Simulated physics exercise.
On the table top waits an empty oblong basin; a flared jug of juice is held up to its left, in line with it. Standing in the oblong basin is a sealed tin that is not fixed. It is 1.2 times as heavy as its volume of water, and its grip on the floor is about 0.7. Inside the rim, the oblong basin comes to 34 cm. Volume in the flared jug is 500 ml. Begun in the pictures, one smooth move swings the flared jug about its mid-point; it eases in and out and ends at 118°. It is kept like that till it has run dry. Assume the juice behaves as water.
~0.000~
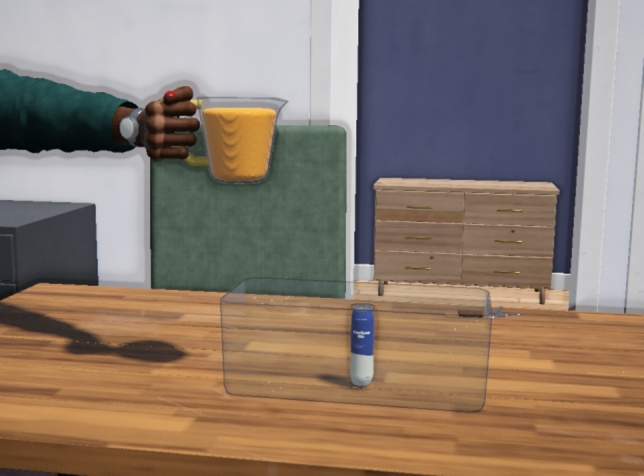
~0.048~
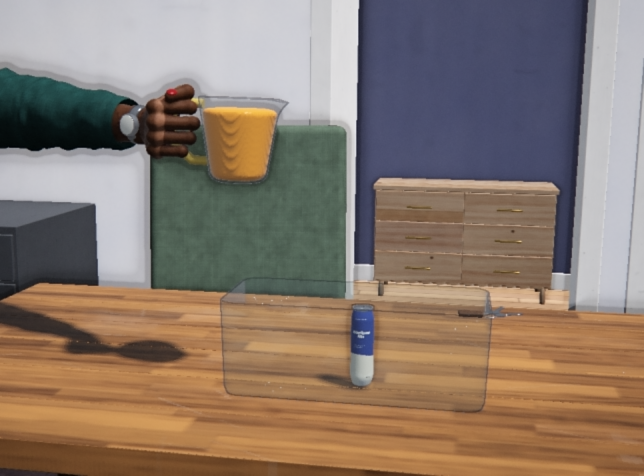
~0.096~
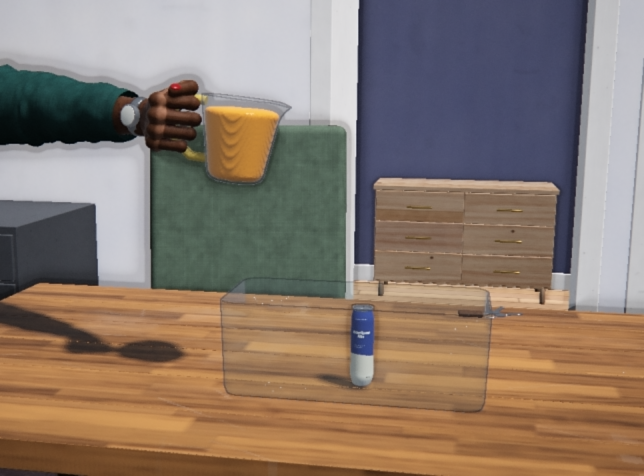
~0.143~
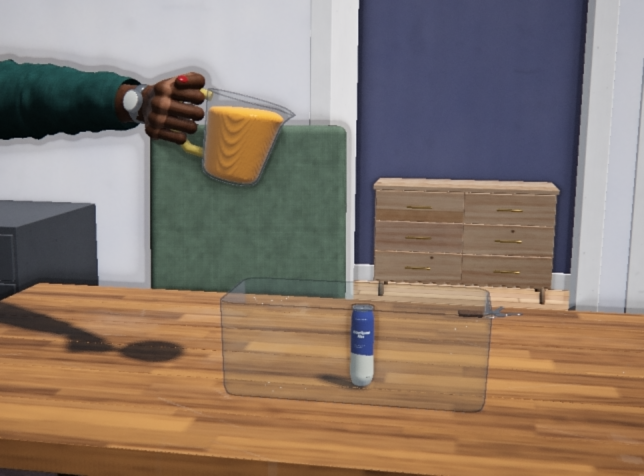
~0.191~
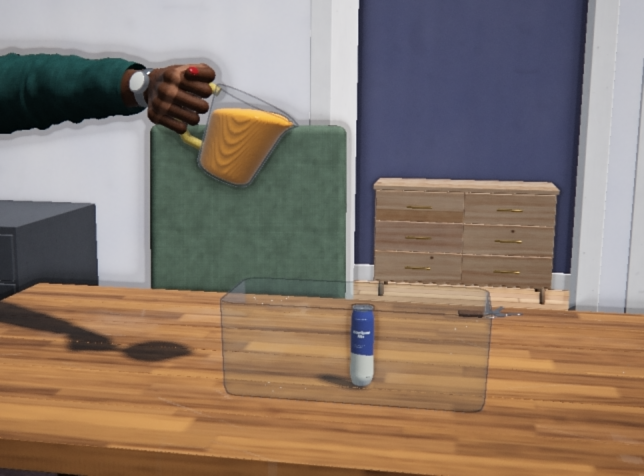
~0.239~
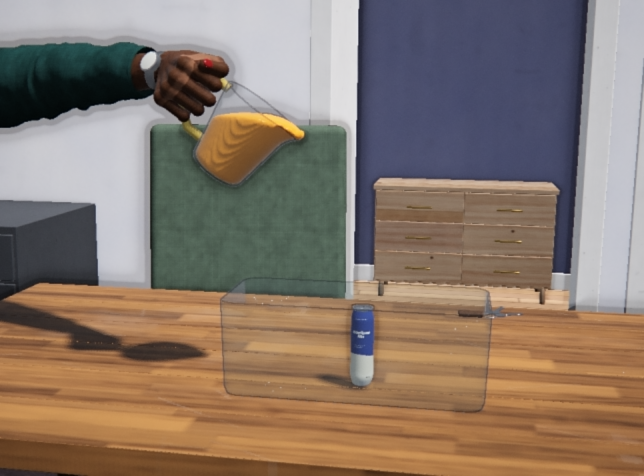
A hand in a green sleeve held a clear jug of orange juice above a wooden table with a see-through basin and a small tin, then steadily tilted it rightward until juice reached the lip.
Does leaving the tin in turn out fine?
Most probably it will lose its balance.
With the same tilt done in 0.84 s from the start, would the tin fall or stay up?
Then it topples.
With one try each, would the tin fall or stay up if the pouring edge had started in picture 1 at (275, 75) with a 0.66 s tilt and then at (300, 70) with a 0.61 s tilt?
First it goes over; then it goes over.
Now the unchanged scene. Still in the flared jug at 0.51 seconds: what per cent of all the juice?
Fraction remaining: Approx. 36 per cent.
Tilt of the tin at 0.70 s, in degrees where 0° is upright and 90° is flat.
Roughly 10°.
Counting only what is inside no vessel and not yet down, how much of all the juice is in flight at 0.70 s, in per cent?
Near 12 percent.
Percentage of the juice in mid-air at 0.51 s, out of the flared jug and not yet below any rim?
Near 44 per cent of it all.
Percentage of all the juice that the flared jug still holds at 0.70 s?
1 %.
After 0.51 s the tilt is 107° and 35 per cent is still to pour; the tin stands where it began.
After 0.70 s the tilt is 118° and 1 per cent is still to pour; the tin leans 12°.
After 0.91 s the tilt is 118° and 0 per cent is still to pour; the tin lies on its side.
After 1.13 s the tilt is 118° and 0 per cent is still to pour; the tin lies on its side.
In the end the tin lies on its side.
